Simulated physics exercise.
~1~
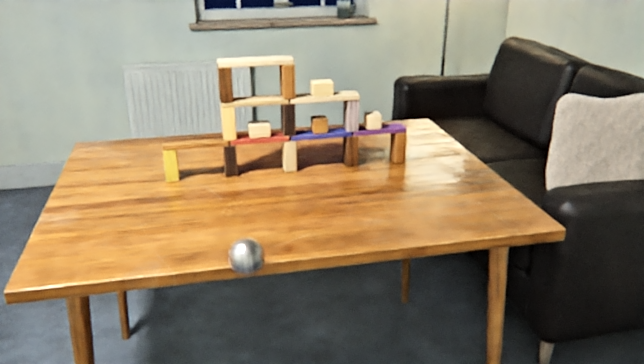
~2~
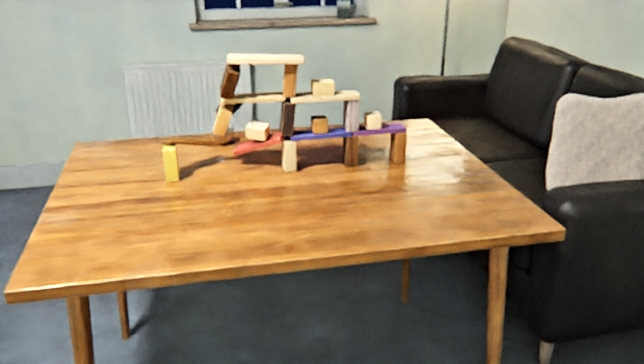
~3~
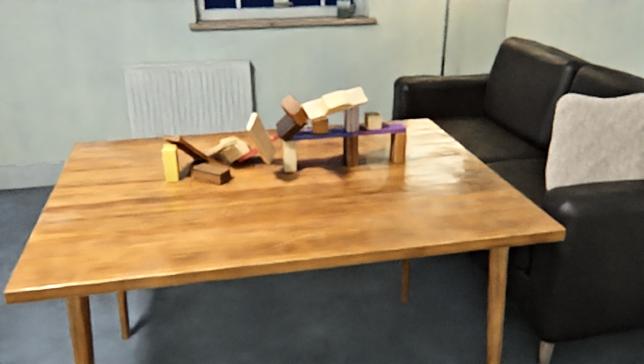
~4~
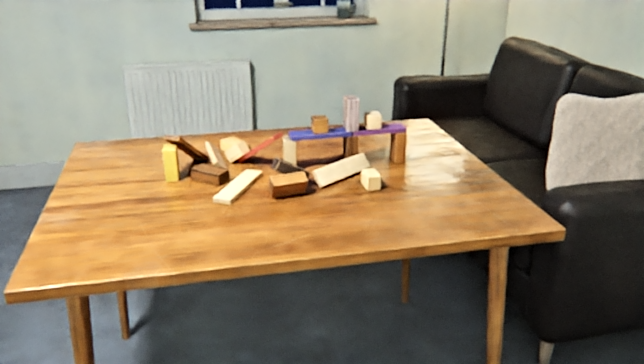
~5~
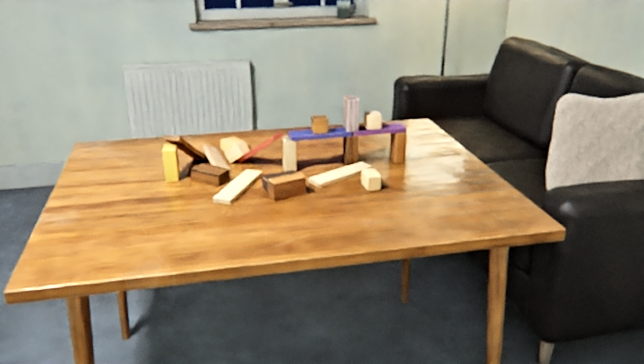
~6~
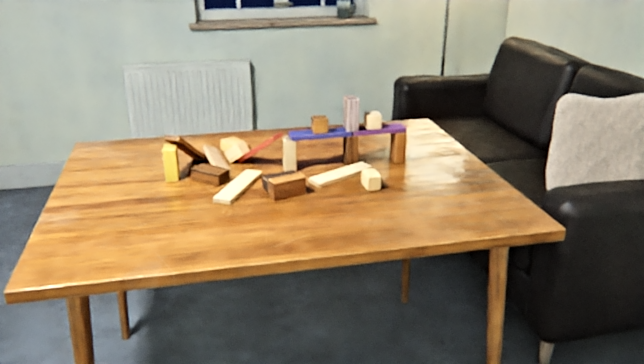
A wooden table held a three-floor house of wooden posts and planks when a steel ball came in and knocked out its left side, which leaned and collapsed into a scattered heap, while the blue and purple planks on the right stayed up.
